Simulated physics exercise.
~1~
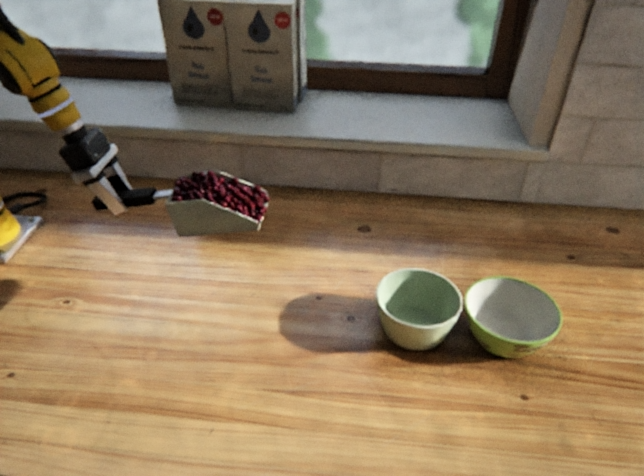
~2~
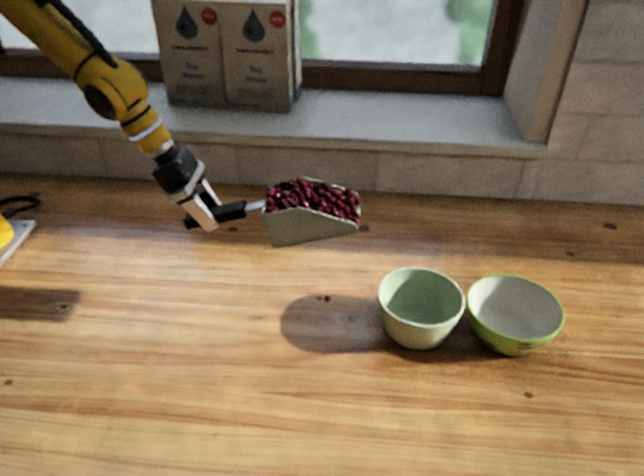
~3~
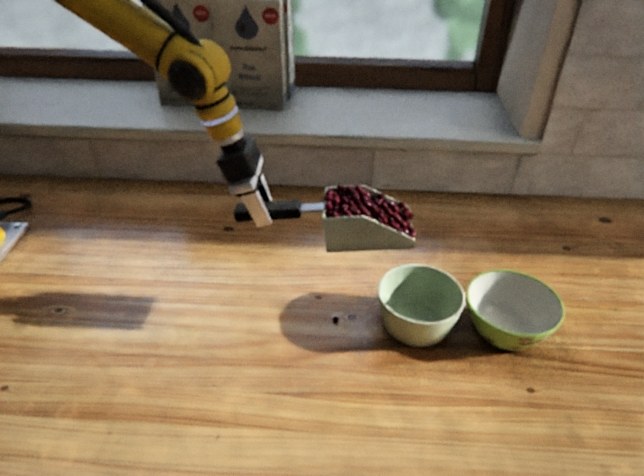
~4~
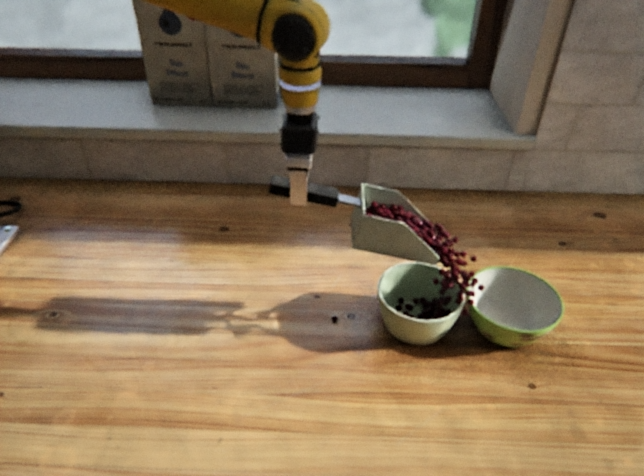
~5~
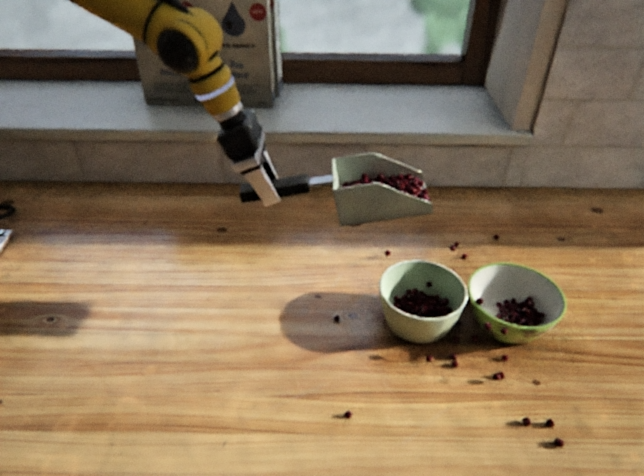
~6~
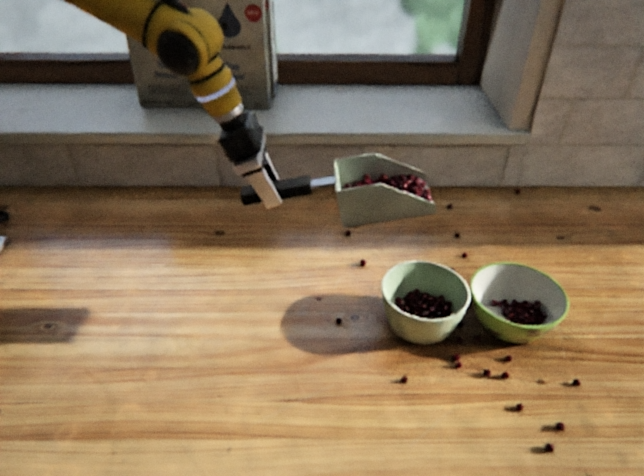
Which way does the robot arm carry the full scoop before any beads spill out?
It carries the scoop to the right, towards the two bowls.
On a wooden counter by a window, a yellow robot arm carried a scoop of dark red beads right and tipped some into two green bowls, then drew back, leaving beads in both bowls, some still in the scoop and others scattered about.
